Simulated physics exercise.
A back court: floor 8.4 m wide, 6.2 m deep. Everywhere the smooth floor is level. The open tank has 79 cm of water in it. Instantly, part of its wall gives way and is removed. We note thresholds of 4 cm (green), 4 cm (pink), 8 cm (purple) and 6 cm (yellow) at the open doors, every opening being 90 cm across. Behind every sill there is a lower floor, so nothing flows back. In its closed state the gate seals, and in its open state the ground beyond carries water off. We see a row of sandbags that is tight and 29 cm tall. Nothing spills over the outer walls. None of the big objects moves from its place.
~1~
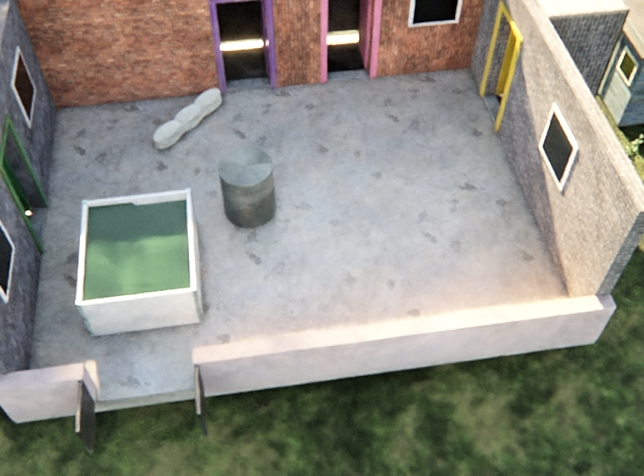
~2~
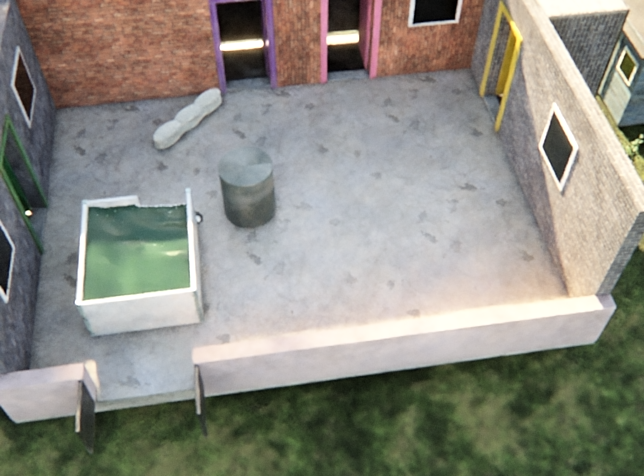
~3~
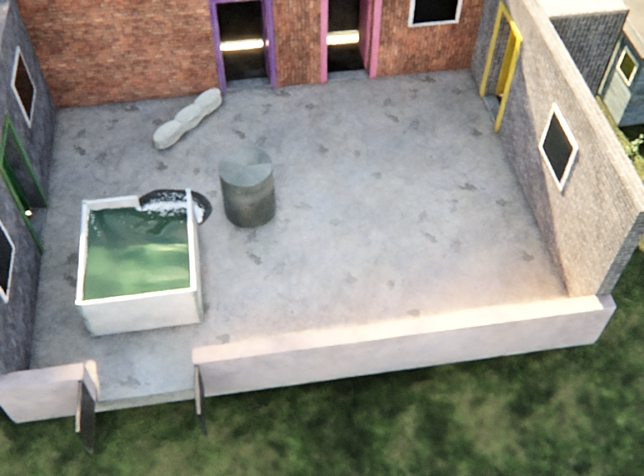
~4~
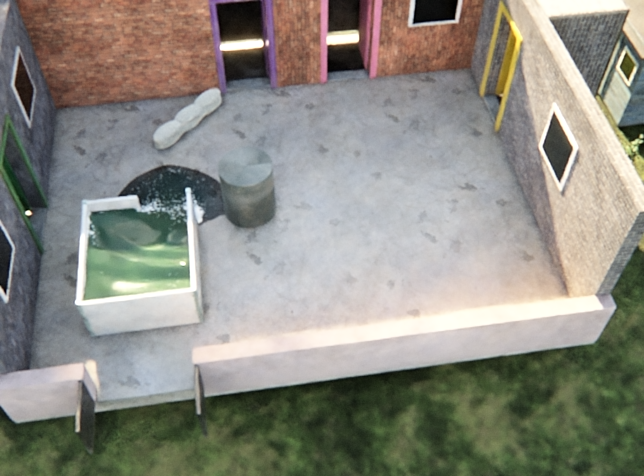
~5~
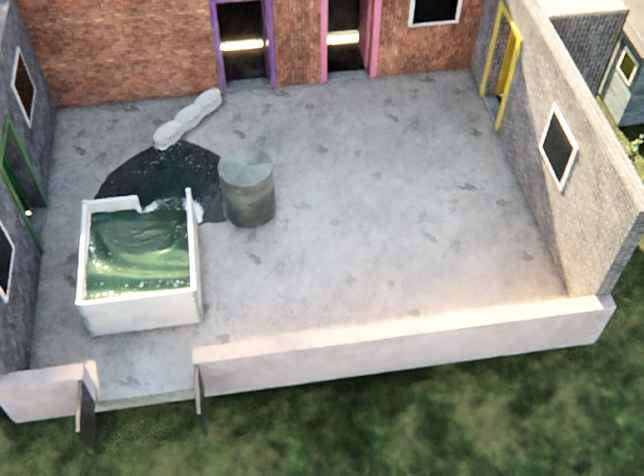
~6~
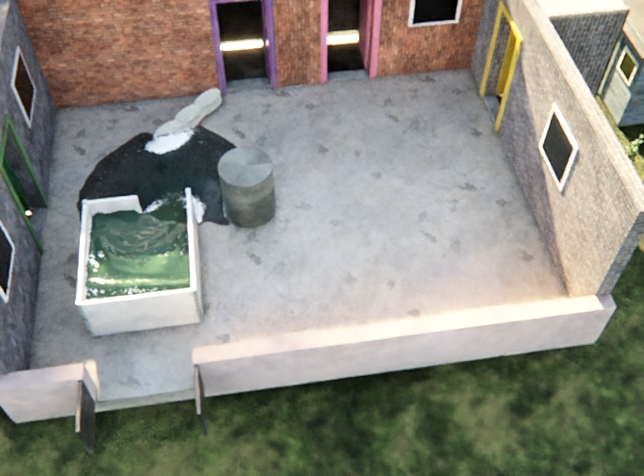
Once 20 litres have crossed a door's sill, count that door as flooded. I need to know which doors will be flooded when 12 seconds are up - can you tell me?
Sure: The green door will stay unflooded, the pink door will be flooded, the purple door will be flooded, the yellow door will be flooded.
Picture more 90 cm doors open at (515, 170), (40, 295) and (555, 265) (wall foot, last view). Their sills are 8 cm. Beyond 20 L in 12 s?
Well, the first is on the low side, the second is on the low side, and the third is on the low side.
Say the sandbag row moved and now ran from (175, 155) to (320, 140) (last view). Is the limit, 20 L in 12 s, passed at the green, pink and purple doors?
Note - green: Limit held; pink: Limit held; purple: Limit held.
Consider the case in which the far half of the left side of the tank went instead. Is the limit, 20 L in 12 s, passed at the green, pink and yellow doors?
Log - green: Threshold topped, pink: Threshold not reached, yellow: Threshold not reached.
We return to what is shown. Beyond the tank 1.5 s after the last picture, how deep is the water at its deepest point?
Some 37 cm deep.
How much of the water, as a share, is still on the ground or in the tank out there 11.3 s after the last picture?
84 %.
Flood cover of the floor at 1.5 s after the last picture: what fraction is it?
Around 30 per cent.
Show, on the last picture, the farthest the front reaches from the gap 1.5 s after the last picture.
Around pixel (388, 80).
Then, 0.7 s after the last picture water covers 20 % of the floor and is deepest (36 cm) near (172, 219); green door 2 cm at the sill, 0 L in, pink door not reached, purple door 13 cm at the sill, 3 L in, yellow door not reached.
Then, 1.5 s after the last picture water covers 30 % of the floor and is deepest (37 cm) near (75, 111); green door 2 cm at the sill, 0 L in, pink door 11 cm at the sill, 0 L in, purple door 14 cm at the sill, 56 L in, yellow door not reached.
Then, 2.8 s after the last picture water covers 40 % of the floor and is deepest (21 cm) near (465, 72); green door 4 cm at the sill, 0 L in, pink door 9 cm at the sill, 23 L in, purple door 15 cm at the sill, 118 L in, yellow door 9 cm at the sill, 0 L in.
Then, 6.3 s after the last picture water covers 65 % of the floor and is deepest (14 cm) near (54, 138); green door 4 cm at the sill, 2 L in, pink door 5 cm at the sill, 43 L in, purple door 11 cm at the sill, 175 L in, yellow door 11 cm at the sill, 72 L in.
Then, 11.3 s after the last picture water covers 90 % of the floor and is deepest (8 cm) near (333, 355); green door 4 cm at the sill, 2 L in, pink door 3 cm at the sill, 45 L in, purple door 6 cm at the sill, 179 L in, yellow door 6 cm at the sill, 95 L in.
